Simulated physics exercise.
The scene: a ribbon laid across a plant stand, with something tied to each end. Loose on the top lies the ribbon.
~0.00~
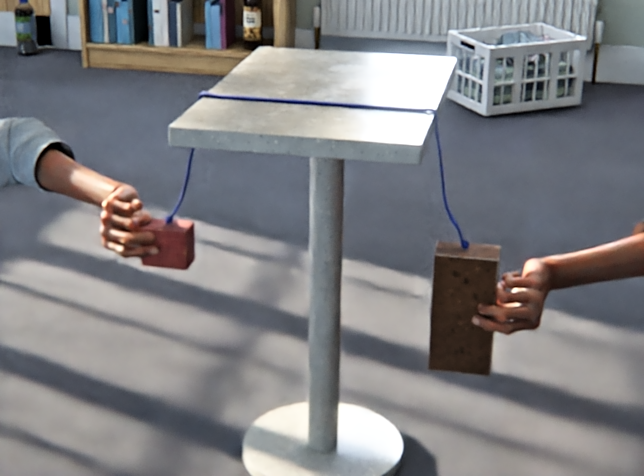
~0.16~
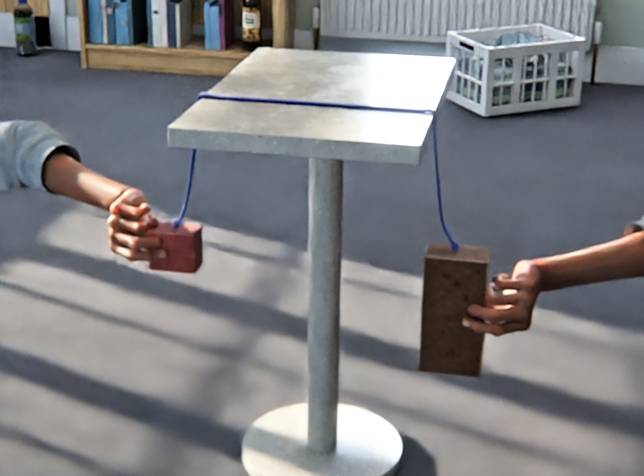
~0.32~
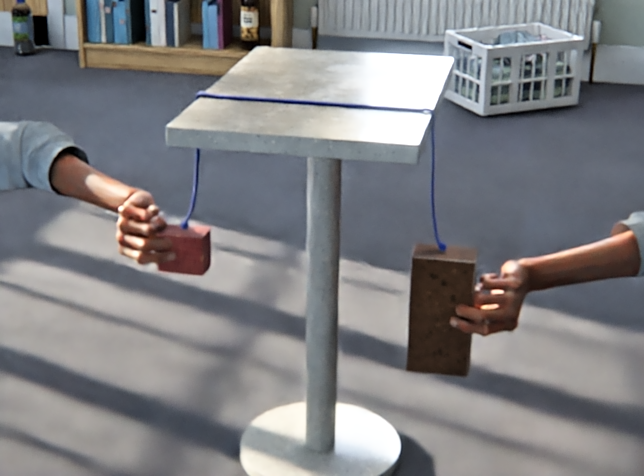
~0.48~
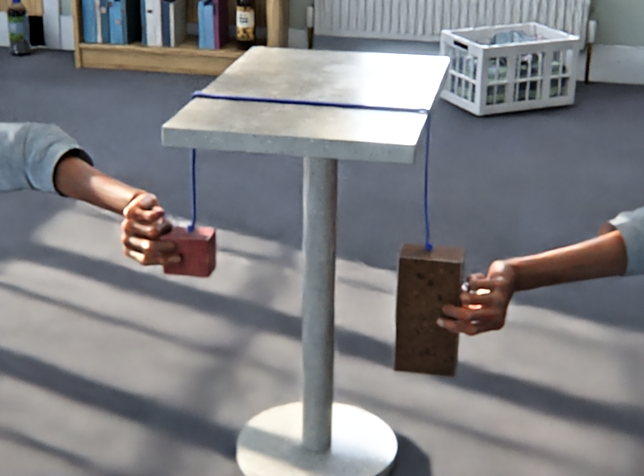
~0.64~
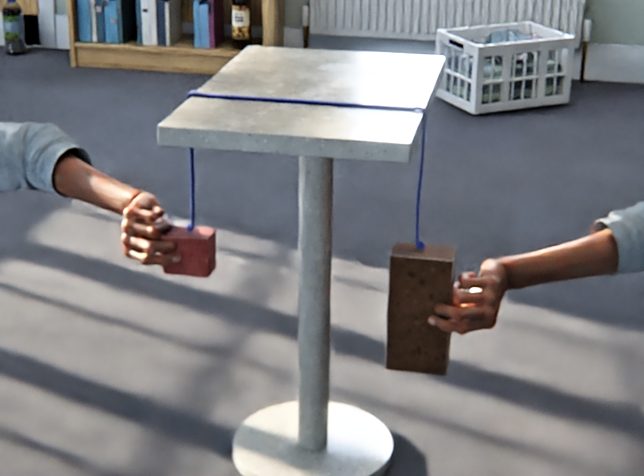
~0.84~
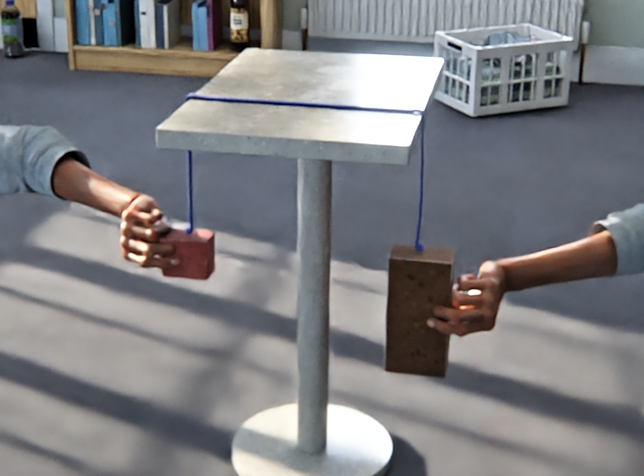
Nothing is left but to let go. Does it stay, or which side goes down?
Most likely it is going to move off to the right.
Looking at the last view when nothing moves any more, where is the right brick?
(365, 425), roughly.
By 1.24 s, left block pulled up onto the top; right brick down on the floor near (416, 446).
By 1.66 s, left block down on the floor; right brick down on the floor near (424, 446).
By 2.16 s, left block down on the floor; right brick down on the floor near (411, 448).
When it is over, left block down on the floor; right brick down on the floor near (365, 424). The ribbon is pulled to the right.
